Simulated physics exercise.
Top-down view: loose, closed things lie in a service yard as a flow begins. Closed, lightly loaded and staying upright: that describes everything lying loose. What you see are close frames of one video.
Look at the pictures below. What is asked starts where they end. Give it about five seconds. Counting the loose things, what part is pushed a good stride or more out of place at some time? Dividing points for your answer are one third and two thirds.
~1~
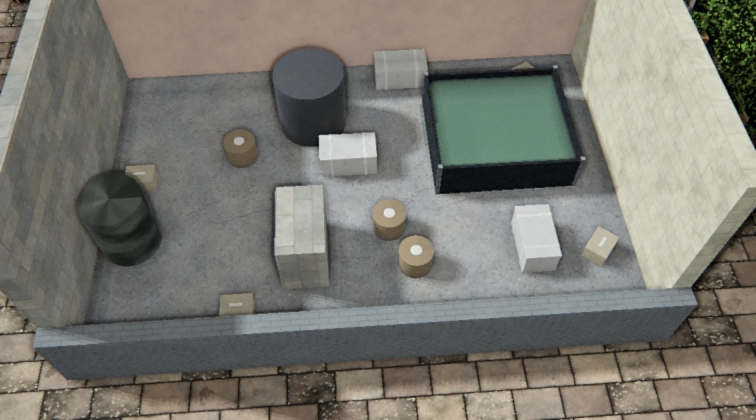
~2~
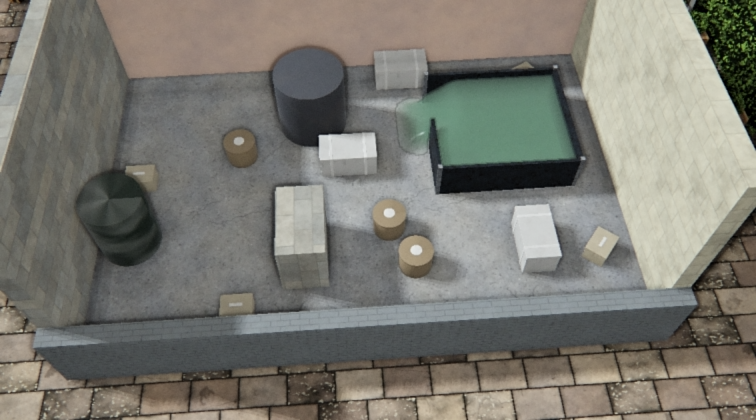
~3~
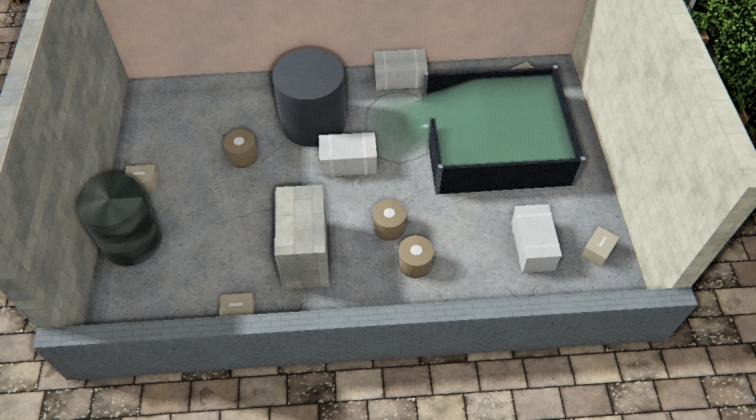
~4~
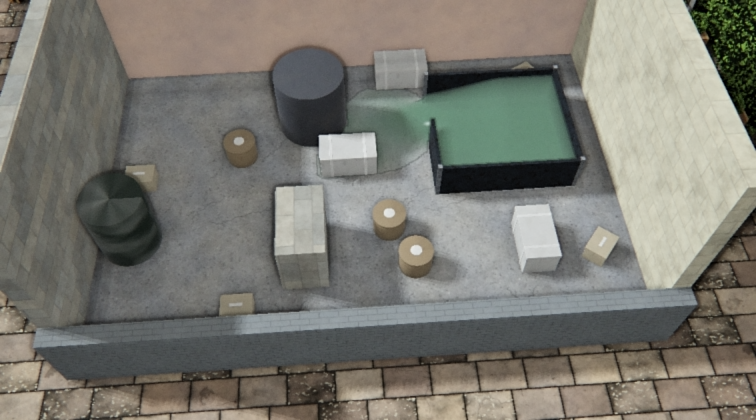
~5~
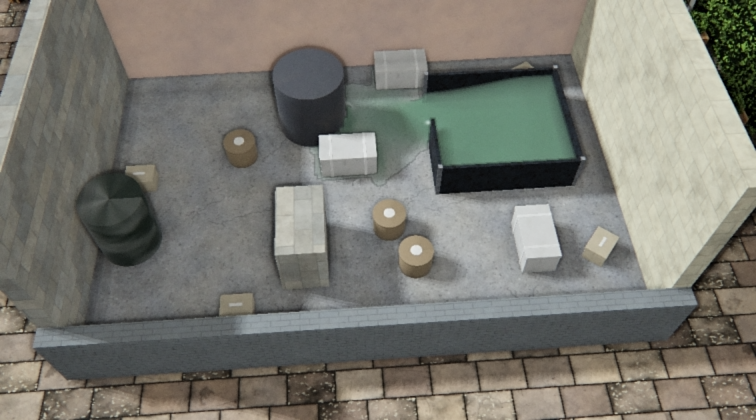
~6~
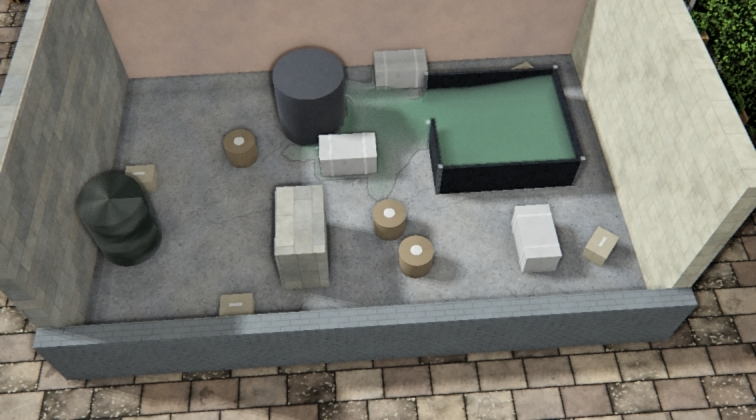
Answer: A share under one third.
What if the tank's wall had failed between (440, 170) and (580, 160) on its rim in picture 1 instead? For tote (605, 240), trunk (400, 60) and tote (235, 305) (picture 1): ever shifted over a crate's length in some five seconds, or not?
In turn: Cleared that distance, stayed short, cleared that distance.
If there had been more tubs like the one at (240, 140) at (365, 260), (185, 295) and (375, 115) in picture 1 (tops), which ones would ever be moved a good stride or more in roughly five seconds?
In sequence: Hardly budges; hardly budges; knocked well away.
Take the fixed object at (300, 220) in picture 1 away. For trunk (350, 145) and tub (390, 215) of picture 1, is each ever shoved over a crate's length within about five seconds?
In order: Went the distance, then did not reach it.
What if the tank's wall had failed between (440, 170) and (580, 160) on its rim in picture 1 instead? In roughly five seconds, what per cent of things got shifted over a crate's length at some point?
Roughly 50 %.
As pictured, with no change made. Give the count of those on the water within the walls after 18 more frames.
Result - 1.
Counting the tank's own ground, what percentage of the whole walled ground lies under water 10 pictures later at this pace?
Estimate: Close to 45 in a hundred.
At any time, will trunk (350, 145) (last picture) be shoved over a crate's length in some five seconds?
Answer for this object: Driven that far.
A moment on, 0 of 10 are well off their spots; 0 afloat.
Next, 1 of 10 are well off their spots; 0 afloat.
Later, 1 of 10 are well off their spots; 1 afloat.
In the end, 2 of 10 are well off their spots, and 2 have been at some point; 1 afloat.
